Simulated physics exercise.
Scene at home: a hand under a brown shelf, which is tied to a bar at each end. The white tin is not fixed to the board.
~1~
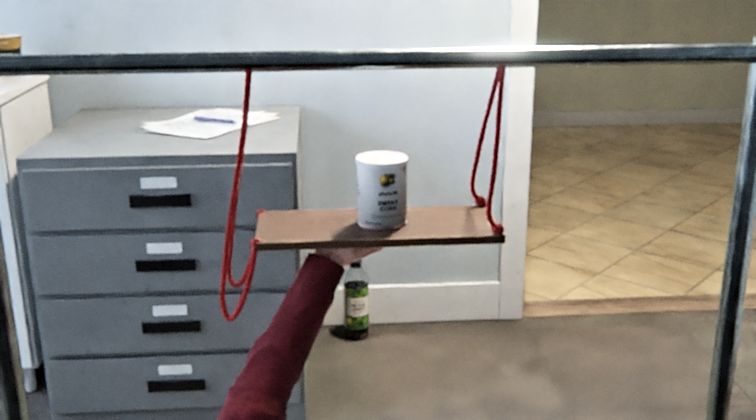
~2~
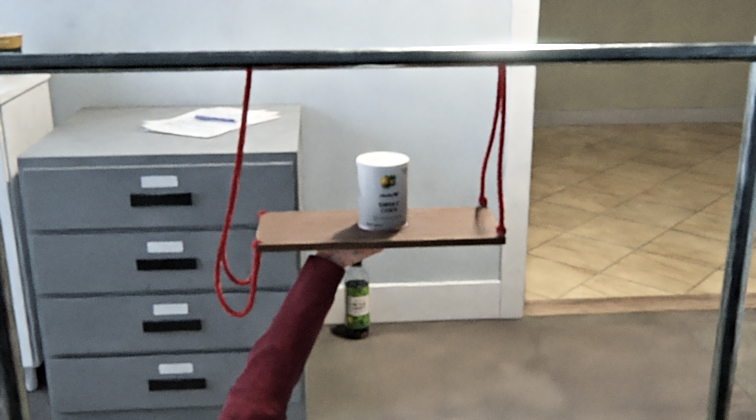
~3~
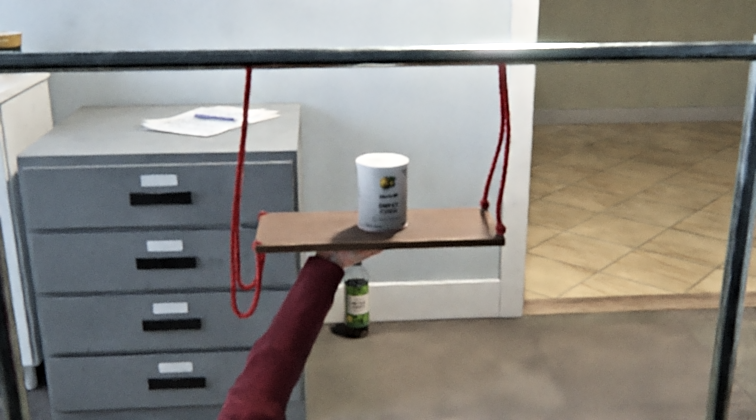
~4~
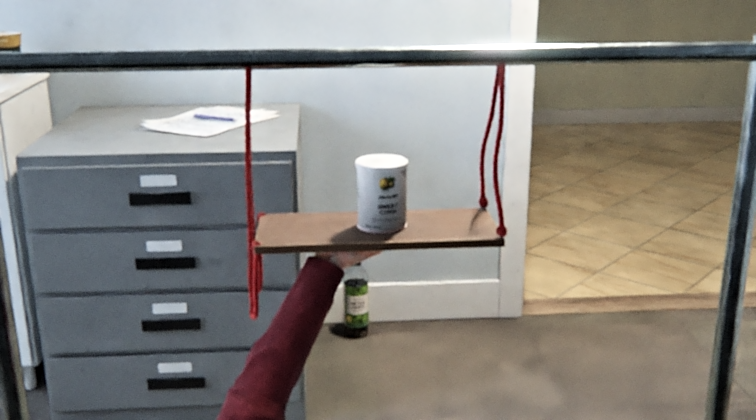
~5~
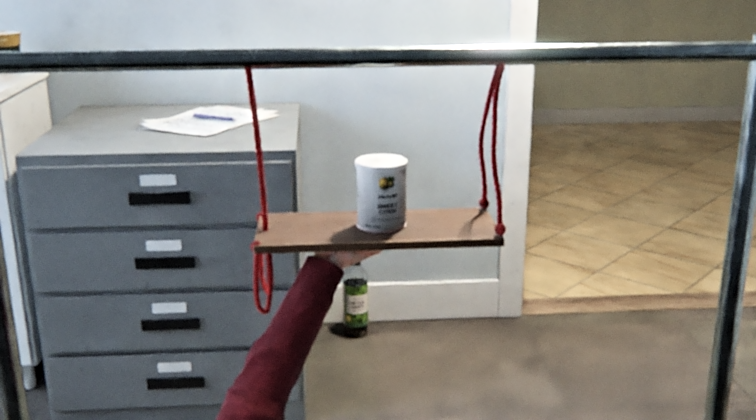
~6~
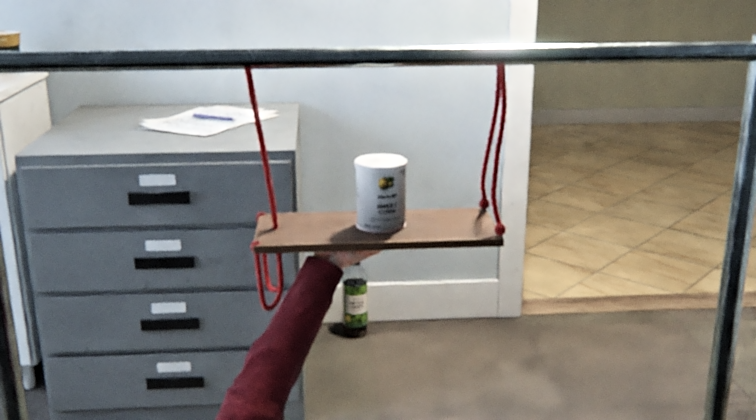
At home, a hand holding up a brown shelf with a white tin on it, slack red cords swaying at the left.
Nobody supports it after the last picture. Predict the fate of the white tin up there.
Prediction: It leaves by the left end.
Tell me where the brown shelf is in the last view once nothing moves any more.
(394, 311).
Then, 0.42 s on from there, board tipped 36° down to the left; tin falling near (310, 334).
Then, 0.96 s on from there, board tipped 51° down to the left; tin on the floor.
Then, 1.50 s on from there, board tipped 41° down to the left; tin on the floor.
In the end, board tipped 45° down to the left; tin on the floor. The white tin drops leftwards.
